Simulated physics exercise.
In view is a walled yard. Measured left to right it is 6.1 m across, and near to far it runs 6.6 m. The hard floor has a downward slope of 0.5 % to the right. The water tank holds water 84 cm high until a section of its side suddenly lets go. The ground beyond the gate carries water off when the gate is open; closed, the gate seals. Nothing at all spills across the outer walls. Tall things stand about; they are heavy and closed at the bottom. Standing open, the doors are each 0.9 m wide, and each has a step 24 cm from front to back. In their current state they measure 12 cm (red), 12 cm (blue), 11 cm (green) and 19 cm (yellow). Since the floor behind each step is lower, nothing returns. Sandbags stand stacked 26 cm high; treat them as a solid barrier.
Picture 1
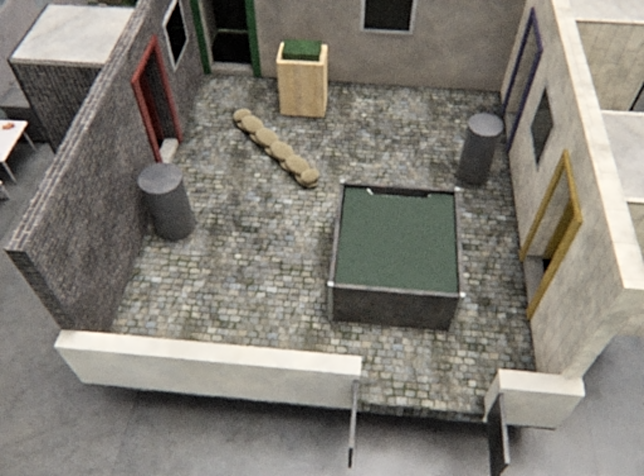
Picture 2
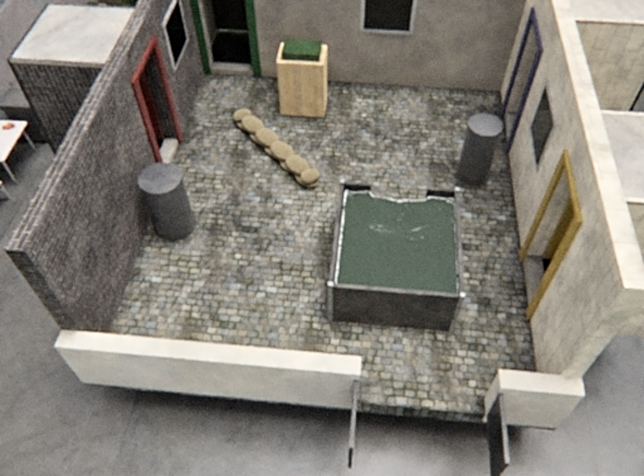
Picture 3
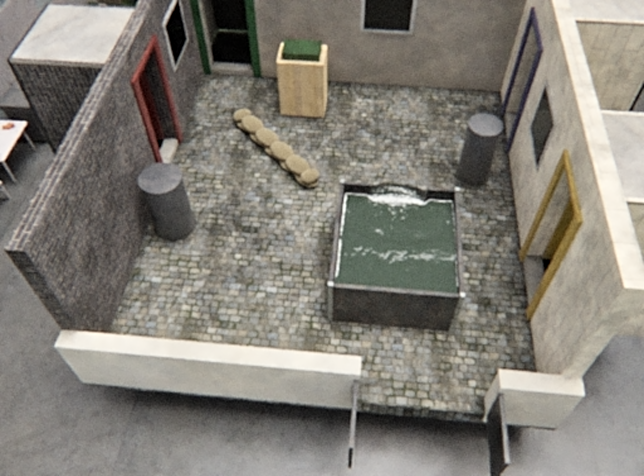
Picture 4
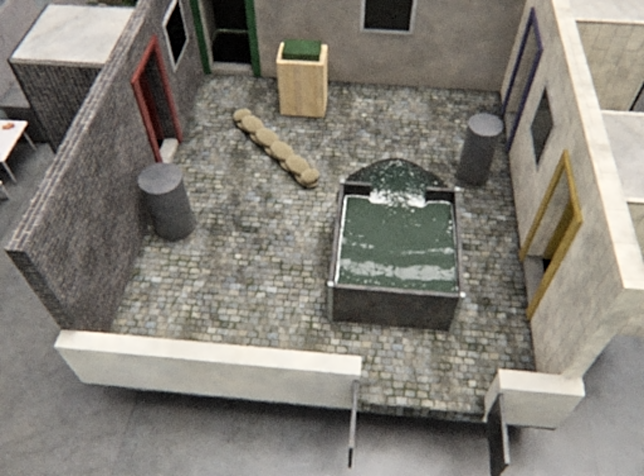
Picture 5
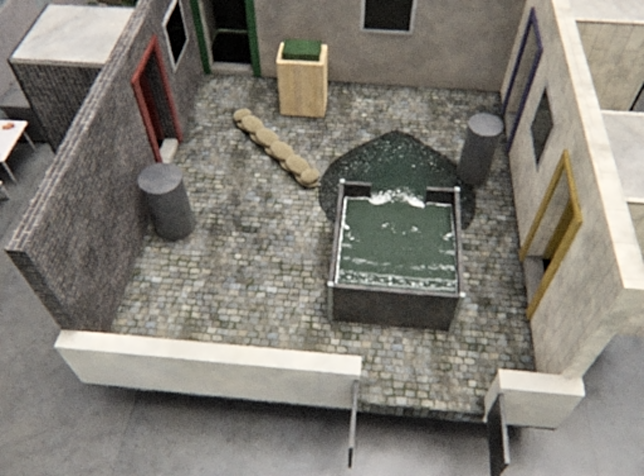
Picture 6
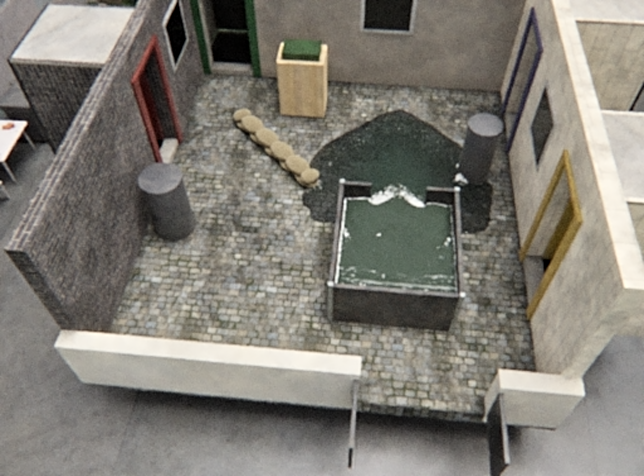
Water pours from the tank's far side and spreads across the stone floor around a grey cylinder.
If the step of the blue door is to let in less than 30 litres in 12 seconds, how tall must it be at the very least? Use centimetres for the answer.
At the very least, close to 12.5 cm.
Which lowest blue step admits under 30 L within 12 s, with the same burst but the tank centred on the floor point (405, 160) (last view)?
It should be around 17 cm high.
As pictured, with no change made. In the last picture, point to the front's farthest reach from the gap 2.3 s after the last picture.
The farthest wet point is roughly at (204, 76) in the last view.
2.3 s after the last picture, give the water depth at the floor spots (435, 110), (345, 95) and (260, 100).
18, 20 and 8 cm, respectively.
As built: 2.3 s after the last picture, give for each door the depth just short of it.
In cm: Red 0, blue 17, green 9, yellow 2.
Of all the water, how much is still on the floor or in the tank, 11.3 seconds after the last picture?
Roughly 90 %.
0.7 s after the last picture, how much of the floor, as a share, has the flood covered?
Wet share: Around 35 %.
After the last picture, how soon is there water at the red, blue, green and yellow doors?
Red 3.2 s, blue 0.8 s, green 1.4 s, yellow 2.0 s.
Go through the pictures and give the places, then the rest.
In the first frame, the water tank at (397, 238) is whole and still, 84 cm deep; the blue door at (520, 89) is dry.
In the second frame, the front is at a hidden place, 0.3 m from the gap on the far side; 0.3 m2 of floor is wet, 84 cm left at the back.
In the third frame, water pours out on the far side and has run 0.9 m, to a hidden place; about 13 cm deep outside, 84 cm at the back.
In the fourth frame, the gap is on the far side, the front 1.5 m out at (396, 161); the back of the water tank holds 80 cm.
In the fifth frame, the front is at (397, 134), 2.2 m from the gap on the far side; 4.1 m2 of floor is wet, 71 cm left at the back.
In the sixth frame, the gap is on the far side, the front 2.8 m out at (400, 113); the back of the water tank holds 71 cm; 1.1 m in a straight line remain to the blue door at (520, 89).
Then, 0.7 s after the last picture water covers 35 % of the floor, deepest (38 cm) near (401, 217); it has not reached the blue door.
Then, 2.3 s after the last picture water covers 45 % of the floor, deepest (30 cm) near (450, 115); 17 cm at the blue door, 10 litres in over its 12 cm step.
Then, 11.3 s after the last picture water covers 90 % of the floor; 11 cm at the blue door, 35 litres in over its 12 cm step.
At the blue door as built, the water peaked near 18 cm, 2.1 s after the last picture.
With a step of 10.5 cm, 61 litres would have come in within the 12 s; with 14 cm, 16 litres. So under 30 litres takes about 12.5 cm.
